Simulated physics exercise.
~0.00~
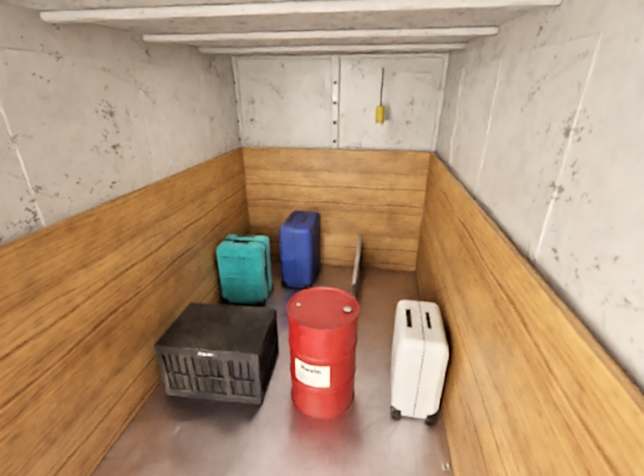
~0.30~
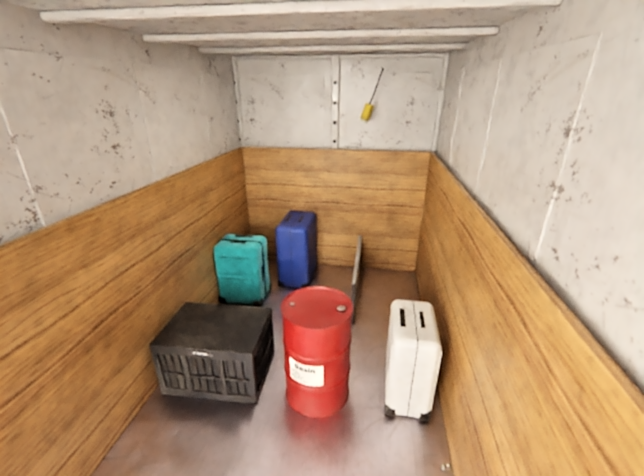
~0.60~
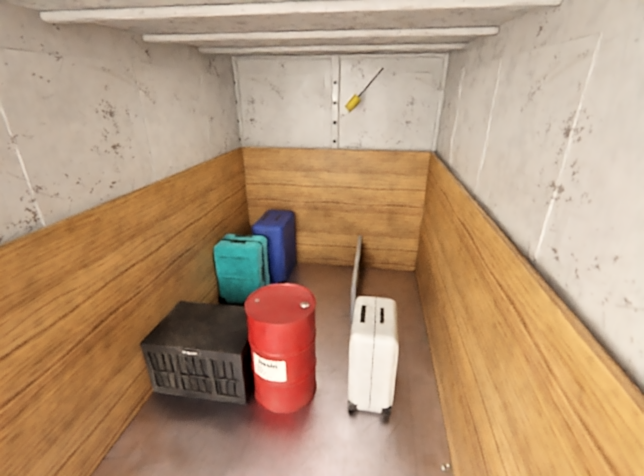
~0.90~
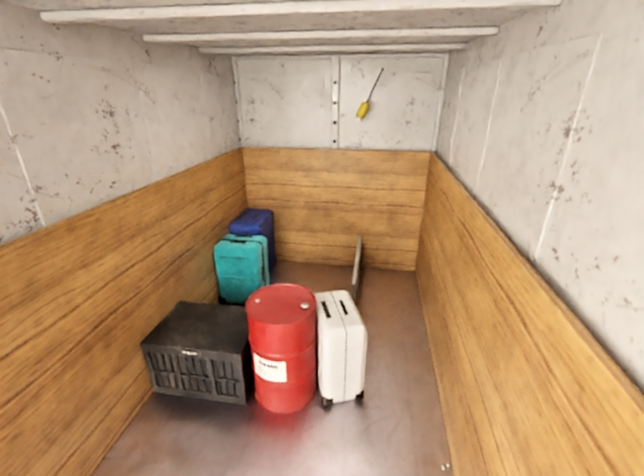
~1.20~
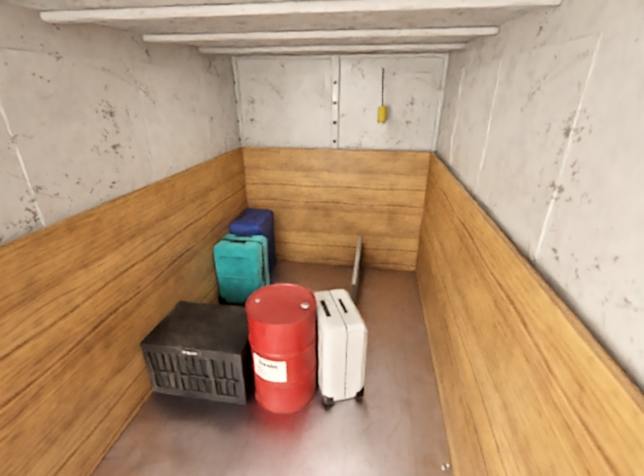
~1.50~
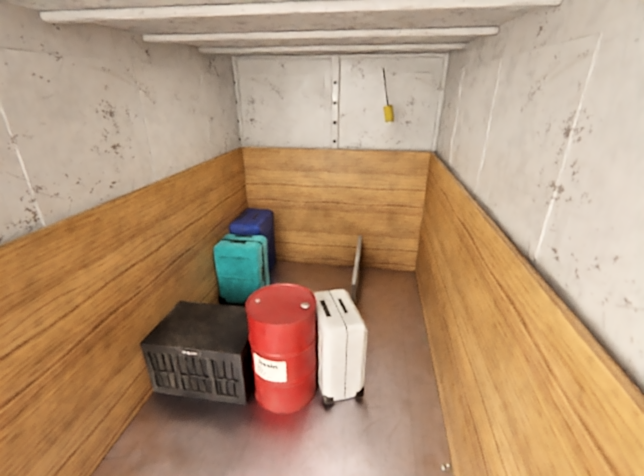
In a wood-lined load bay, the cases, chest and drum slide left and settle upright.
